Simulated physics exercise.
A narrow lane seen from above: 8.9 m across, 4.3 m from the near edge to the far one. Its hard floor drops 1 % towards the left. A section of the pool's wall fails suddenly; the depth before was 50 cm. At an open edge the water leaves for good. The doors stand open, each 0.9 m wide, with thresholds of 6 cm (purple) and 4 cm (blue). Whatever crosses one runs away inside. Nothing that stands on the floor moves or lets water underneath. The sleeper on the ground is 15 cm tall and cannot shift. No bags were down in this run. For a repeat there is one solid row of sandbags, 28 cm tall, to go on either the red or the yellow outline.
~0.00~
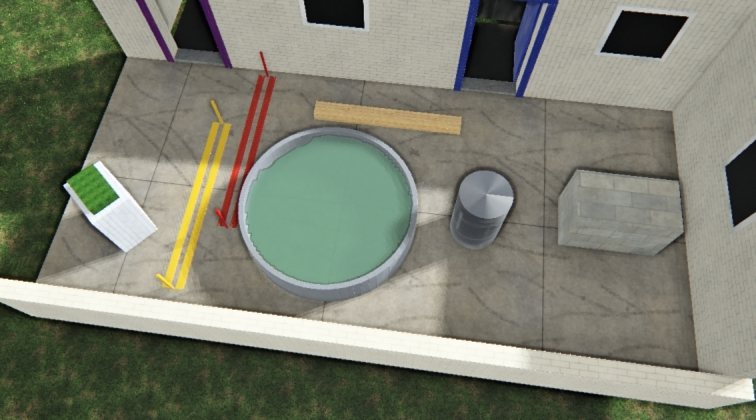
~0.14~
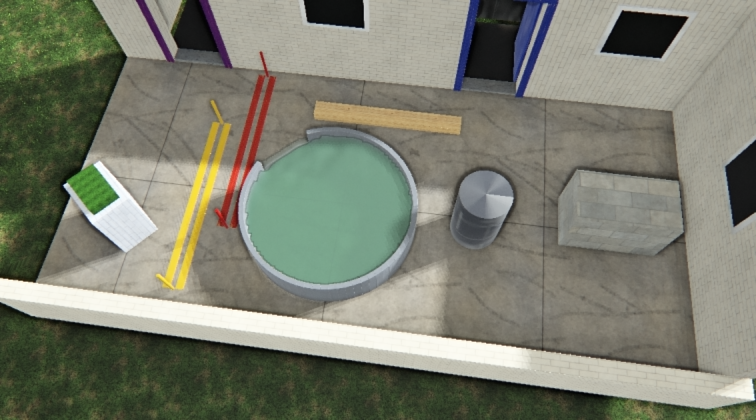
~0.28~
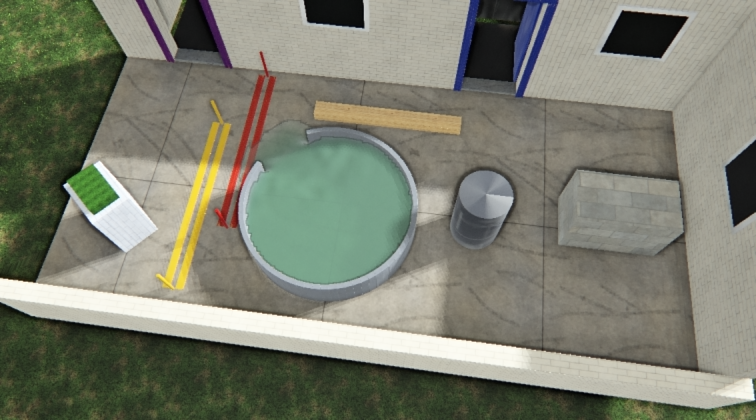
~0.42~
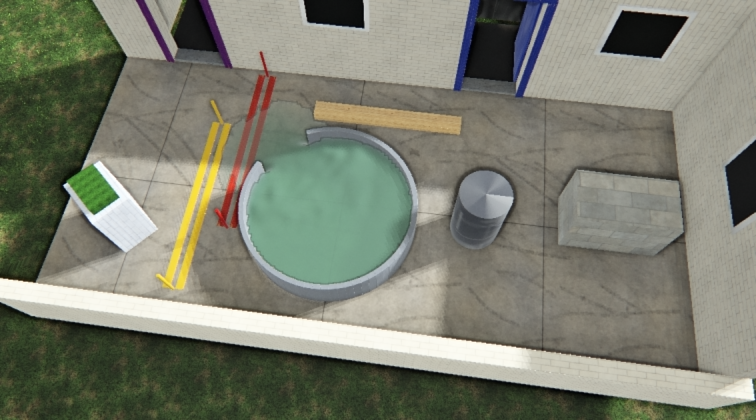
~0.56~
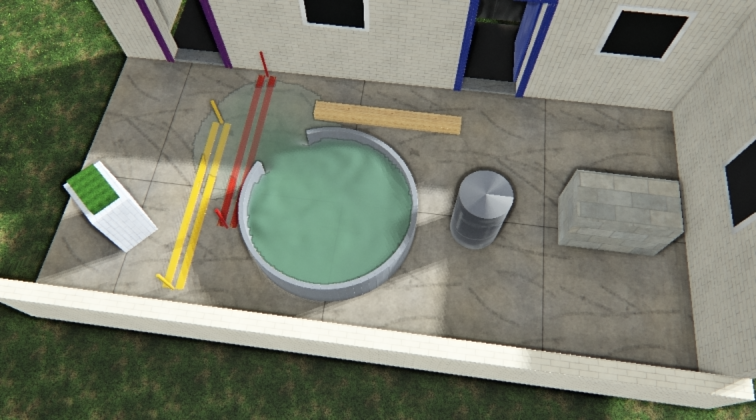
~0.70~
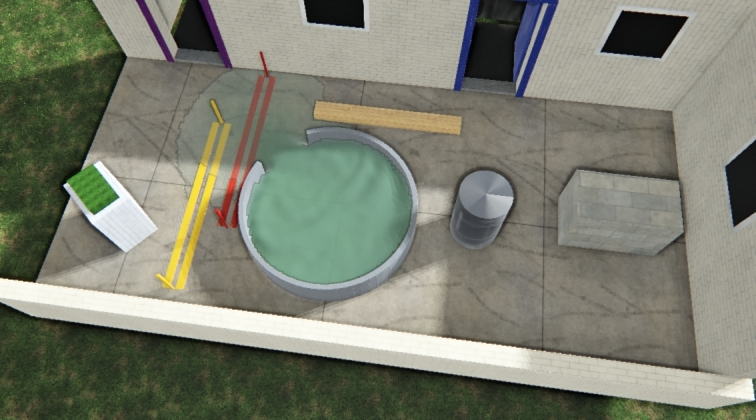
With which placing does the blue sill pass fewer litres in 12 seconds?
The yellow mark.
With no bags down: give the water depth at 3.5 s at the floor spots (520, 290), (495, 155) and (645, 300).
Roughly 0, 0 and 0 cm, in turn.
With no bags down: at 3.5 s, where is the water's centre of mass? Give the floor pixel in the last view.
Around (303, 186).
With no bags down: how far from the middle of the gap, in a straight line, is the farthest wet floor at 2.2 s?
Some 3.4 m out.
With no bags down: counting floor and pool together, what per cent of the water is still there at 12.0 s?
About 36 per cent.
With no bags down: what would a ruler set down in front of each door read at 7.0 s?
In cm: Purple 8, blue 3.
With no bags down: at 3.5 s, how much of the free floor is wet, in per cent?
Some 25 per cent of it.
After 1.4 s water covers 20 % of the floor and is deepest (26 cm) near (286, 155) in the run without bags; in at the blue door, 0 L with no bags, 0 L with the row on red, 0 L on yellow.
After 2.2 s water covers 25 % of the floor and is deepest (24 cm) near (272, 78) in the run without bags; in at the blue door, 0 L with no bags, 0 L with the row on red, 0 L on yellow.
After 3.5 s water covers 25 % of the floor and is deepest (17 cm) near (286, 155) in the run without bags; in at the blue door, 0 L with no bags, 6 L with the row on red, 0 L on yellow.
After 7.0 s water covers 30 % of the floor and is deepest (11 cm) near (286, 155) in the run without bags; in at the blue door, 0 L with no bags, 51 L with the row on red, 4 L on yellow.
After 12.0 s water covers 35 % of the floor and is deepest (6 cm) near (272, 78) in the run without bags; in at the blue door, 0 L with no bags, 81 L with the row on red, 6 L on yellow.
